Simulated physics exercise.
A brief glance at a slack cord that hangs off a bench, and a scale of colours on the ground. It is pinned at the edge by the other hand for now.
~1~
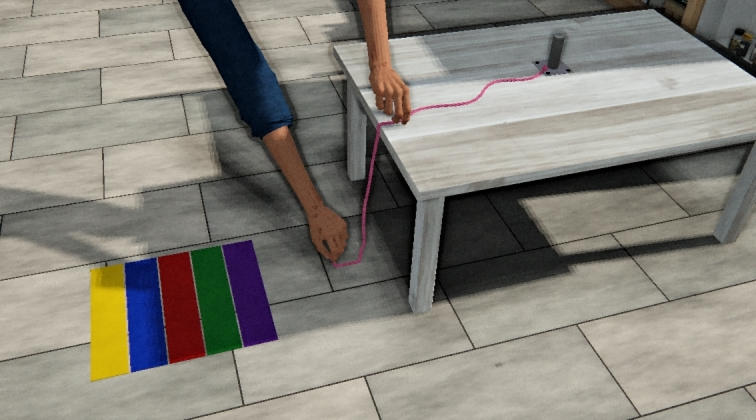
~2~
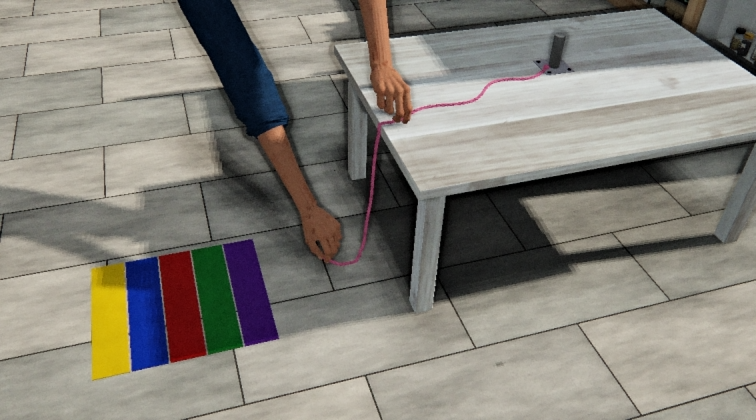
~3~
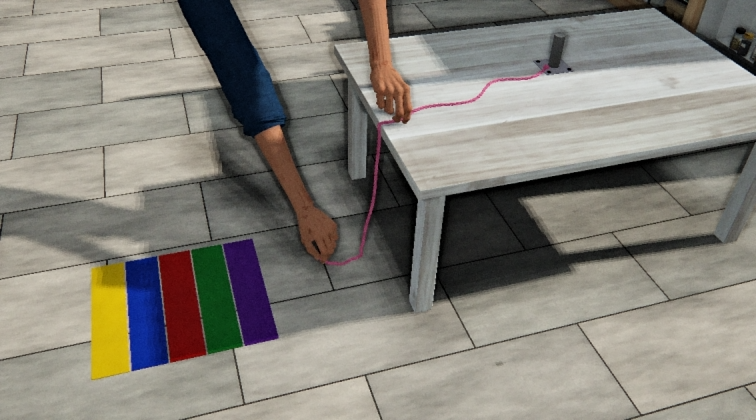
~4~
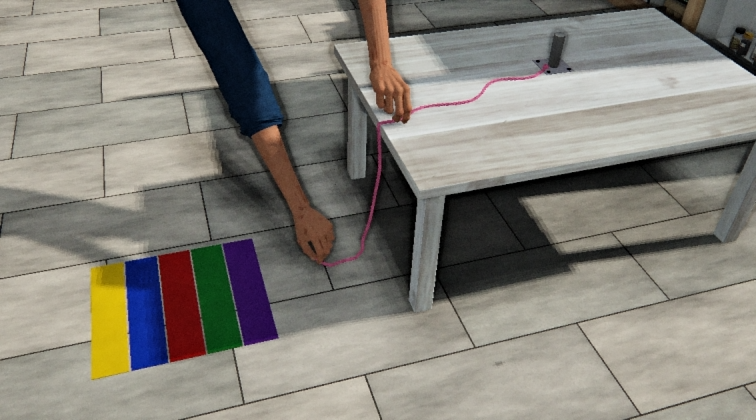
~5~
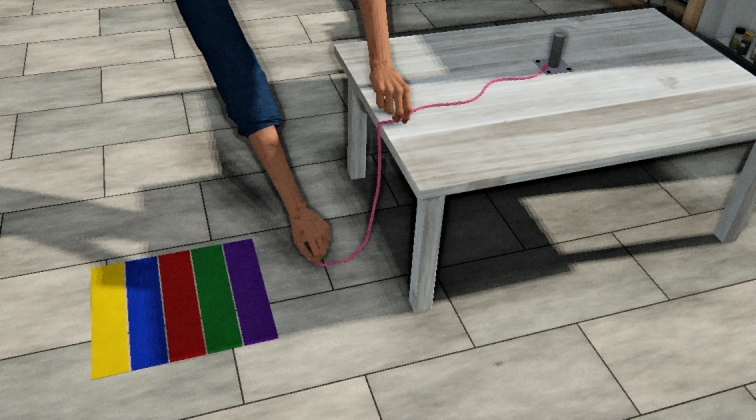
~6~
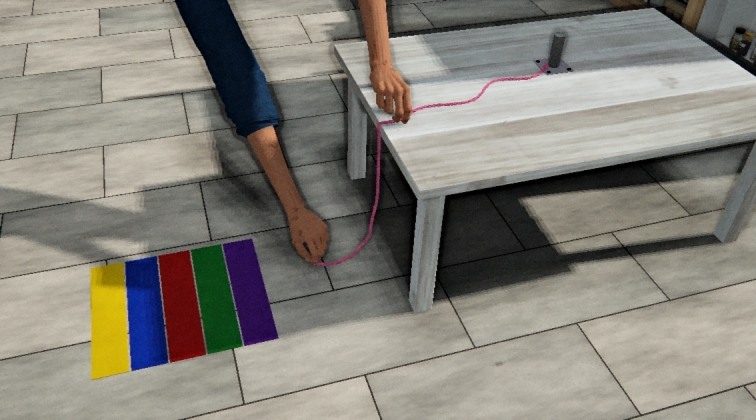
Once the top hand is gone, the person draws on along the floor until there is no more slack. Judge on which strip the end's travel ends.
Its travel ends on the green strip.
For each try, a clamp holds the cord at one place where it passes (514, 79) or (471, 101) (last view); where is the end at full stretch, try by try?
First (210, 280), then (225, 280).
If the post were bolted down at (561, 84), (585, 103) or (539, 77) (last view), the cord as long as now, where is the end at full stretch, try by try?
First close to (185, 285), next close to (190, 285), last close to (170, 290).
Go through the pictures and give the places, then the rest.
The first picture shows end (331, 258); purple (257, 323); green (221, 331); red (185, 338); blue (148, 347); yellow (110, 355).
The second picture shows end (324, 258); cord through (533, 78) (482, 93) (425, 107) (378, 139) (371, 196) (362, 249).
The third picture shows end (321, 259).
The fourth picture shows end (317, 259); cord through (533, 77) (482, 93) (425, 107) (379, 138) (375, 194) (363, 248).
The fifth picture shows end (313, 260).
The sixth picture shows end (312, 260); cord through (533, 77) (482, 93) (425, 107) (379, 138) (377, 194) (359, 248).
A little later, end near (261, 270); over purple.
Next, end near (227, 277); over green.
When it is tight, end near (208, 281); over green. It gets as far as the green strip.
